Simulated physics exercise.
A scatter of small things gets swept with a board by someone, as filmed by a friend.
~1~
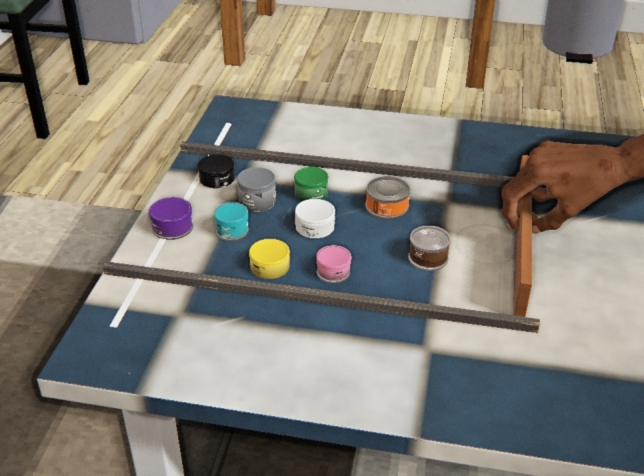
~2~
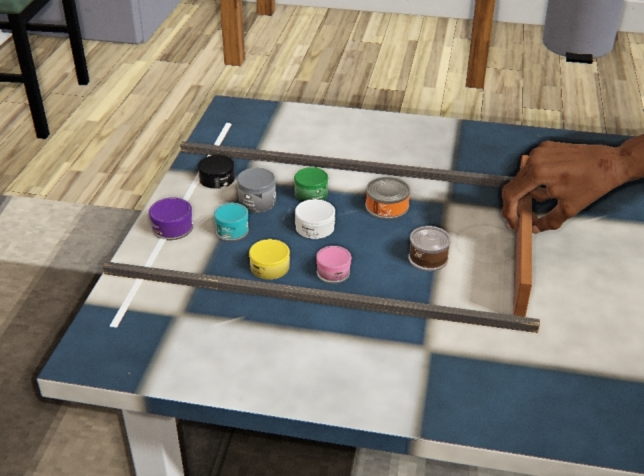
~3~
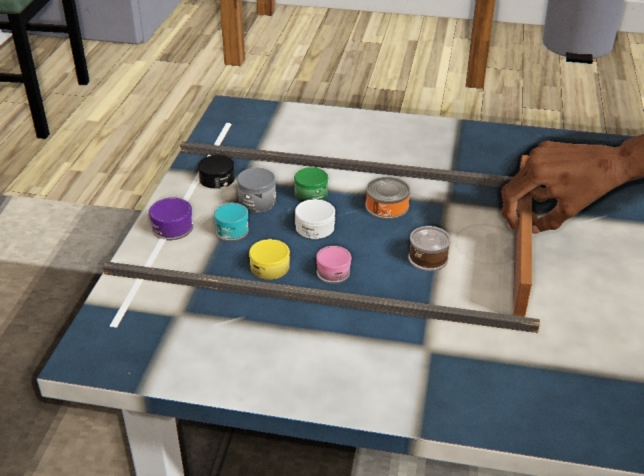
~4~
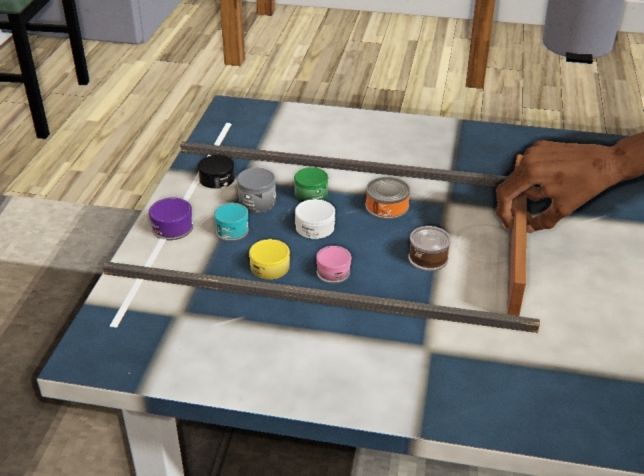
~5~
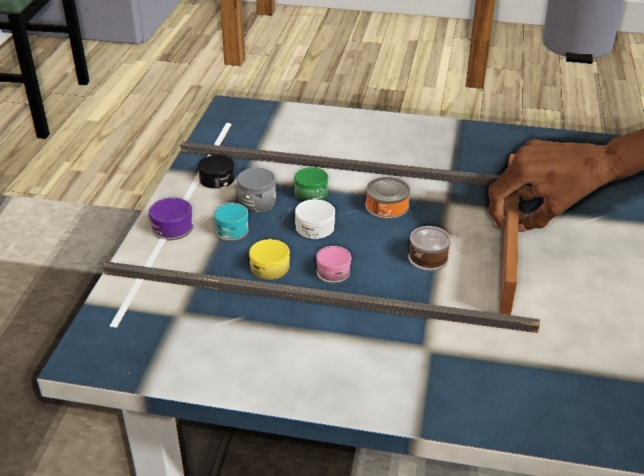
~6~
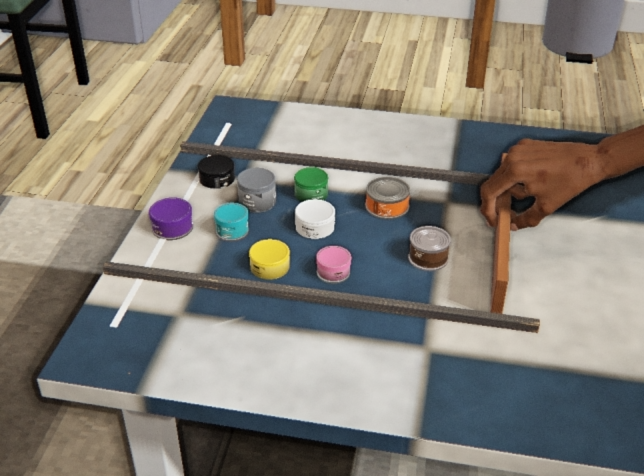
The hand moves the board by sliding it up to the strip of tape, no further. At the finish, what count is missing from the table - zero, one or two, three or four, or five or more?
Missing: Five or more.
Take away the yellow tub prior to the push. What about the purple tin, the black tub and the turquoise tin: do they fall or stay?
In that case the purple tin goes off the edge, the black tub goes off the edge, the turquoise tin goes off the edge.
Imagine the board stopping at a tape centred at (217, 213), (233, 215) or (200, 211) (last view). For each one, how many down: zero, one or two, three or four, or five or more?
Lab note - count at each of the three spots: One to two; not one; either one or two.
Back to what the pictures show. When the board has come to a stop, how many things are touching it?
In total, 5.
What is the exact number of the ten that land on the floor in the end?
Total: 5.
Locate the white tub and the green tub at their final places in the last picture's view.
(164, 196), and the other (191, 154).
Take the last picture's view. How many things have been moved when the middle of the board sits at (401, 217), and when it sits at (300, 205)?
Tally: First 2; then 7.
Early on, none off yet; purple tin at rest near (171, 219); black tub at rest near (217, 172); turquoise tin at rest near (232, 222).
Finally, the number that fall off is five or more; lost, yellow tub, grey tub, turquoise tin, black tub and purple tin.
